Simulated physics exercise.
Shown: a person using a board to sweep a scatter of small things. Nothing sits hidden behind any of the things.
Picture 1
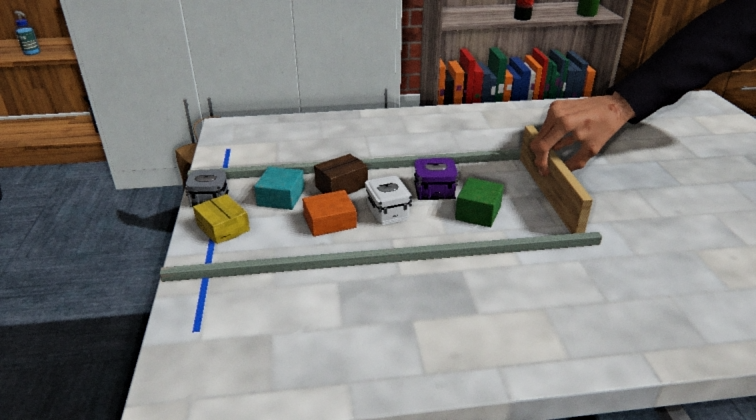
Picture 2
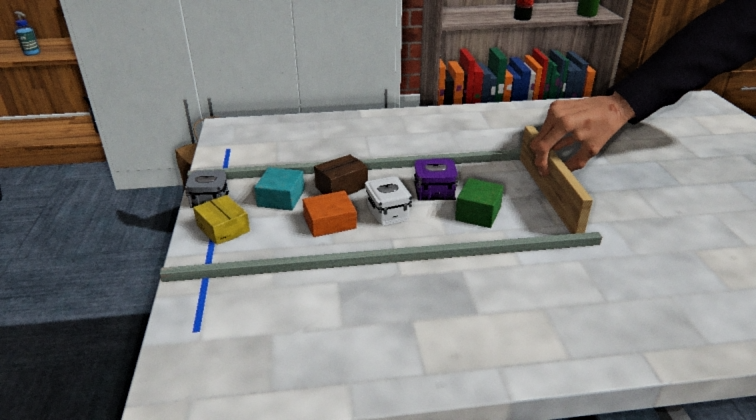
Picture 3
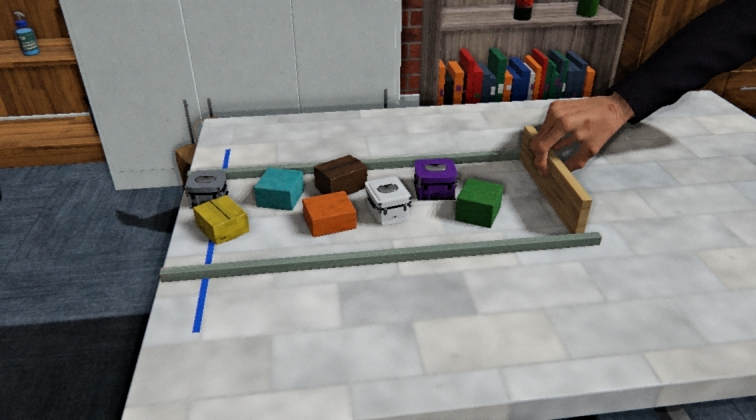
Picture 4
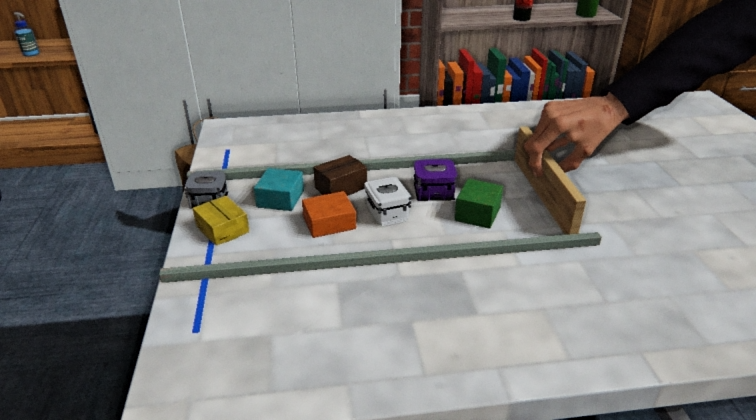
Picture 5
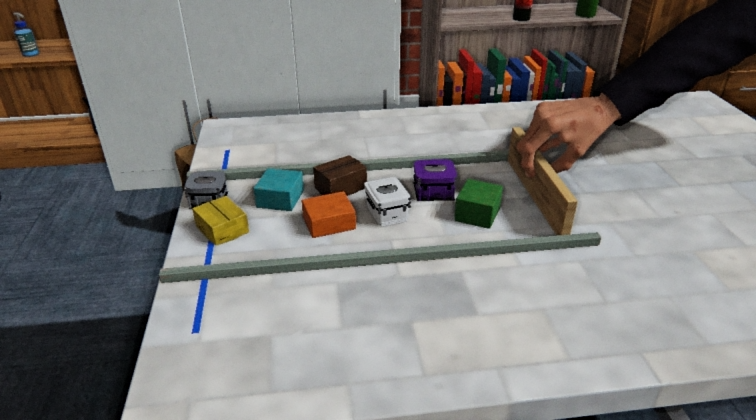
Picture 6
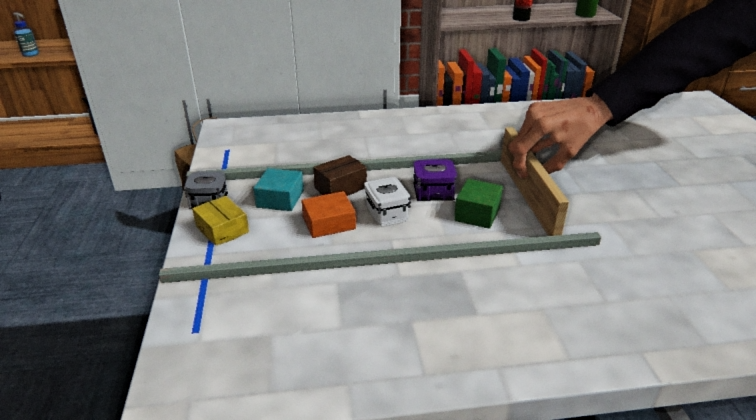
A hand in a dark sleeve grips an upright wooden board at the right of a pale tiled tabletop, seen from slightly above in a room with shelves and books. Between two grey-green rails sit grey, yellow, turquoise, brown, orange, white, purple and green boxes, with blue tape at left. The hand slides the board slightly left, while the boxes and view stay still.
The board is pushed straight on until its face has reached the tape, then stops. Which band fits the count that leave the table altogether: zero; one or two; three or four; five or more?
I predict the count lost over the end will be five or higher.
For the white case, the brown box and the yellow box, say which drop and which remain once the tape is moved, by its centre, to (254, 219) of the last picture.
White case remains, brown box remains, yellow box drops.
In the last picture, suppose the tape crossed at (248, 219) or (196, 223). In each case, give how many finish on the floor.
Respectively 4 and 6.
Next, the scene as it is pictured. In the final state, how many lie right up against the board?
Count: 2.
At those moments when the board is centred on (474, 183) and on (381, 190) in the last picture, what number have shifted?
Tally: First 1; then 6.
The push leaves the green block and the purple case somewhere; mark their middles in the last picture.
You'll see the green block at (190, 231), with the purple case at (195, 198).
Soon after, none off yet; grey case at rest near (207, 190); yellow box at rest near (221, 220); turquoise block at rest near (279, 189).
Then, none off yet; grey case moved about its own width near (183, 194); yellow box moved about its own width near (183, 223); turquoise block moved about its own width near (227, 197).
At rest, the number that fall off is five or more; fallen, white case, brown box, orange block, turquoise block, yellow box and grey case.
